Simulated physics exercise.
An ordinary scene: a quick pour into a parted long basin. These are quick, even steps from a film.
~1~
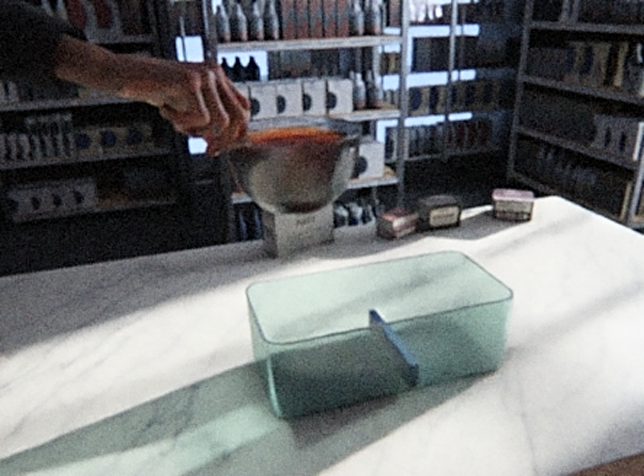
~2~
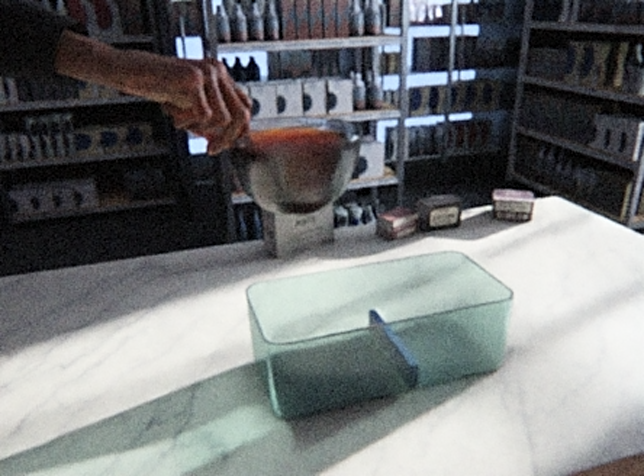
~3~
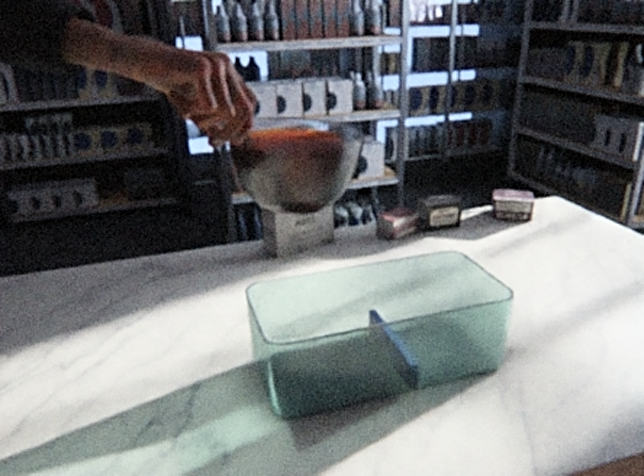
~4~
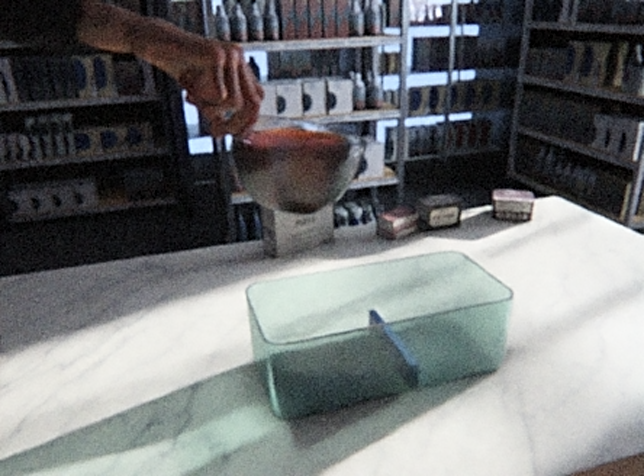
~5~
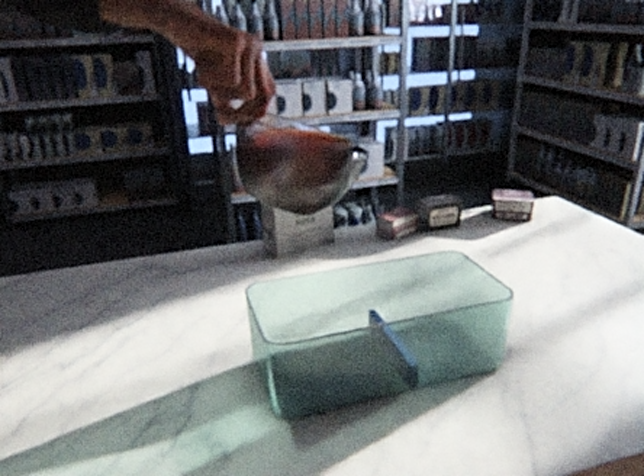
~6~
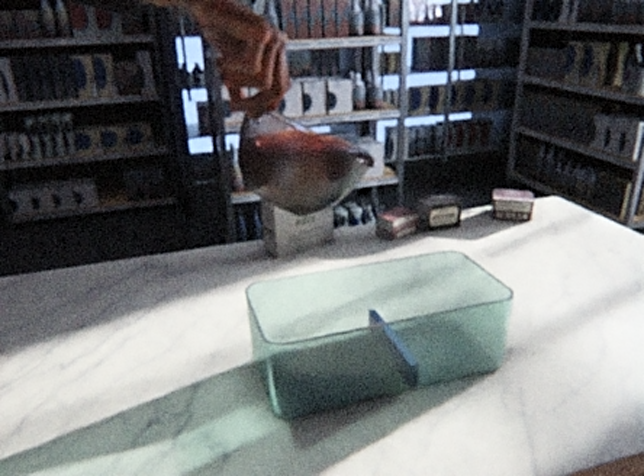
The clip opens on a hand holding a clear bowl of reddish-orange tea above a marble counter, behind a greenish see-through basin with a blue divider. The bowl stays nearly level at first, then the hand rises and tilts it steadily rightward, its right rim dipping while the basin stays still.
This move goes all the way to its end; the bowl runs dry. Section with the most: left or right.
Right.
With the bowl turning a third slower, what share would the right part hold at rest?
Share on the right: Some 75 percent.
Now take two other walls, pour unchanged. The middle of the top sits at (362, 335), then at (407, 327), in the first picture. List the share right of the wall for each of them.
Note - case one near 90 %, case two near 40 %.
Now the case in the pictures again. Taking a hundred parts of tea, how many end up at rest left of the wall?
30 % or thereabouts.
A moment on, the tilt is 89° and 28 per cent is still to pour, 1 is left of the wall and 17 right of it.
Next, the tilt is 94° and 4 per cent is still to pour, 14 is left of the wall and 69 right of it.
Then the tilt is 94° and 0 per cent is still to pour, 24 is left of the wall and 72 right of it.
Later the tilt is 94° and 0 per cent is still to pour, 28 is left of the wall and 70 right of it.
At rest 32 per cent lies left of the wall, 66 right of it and 1 outside.
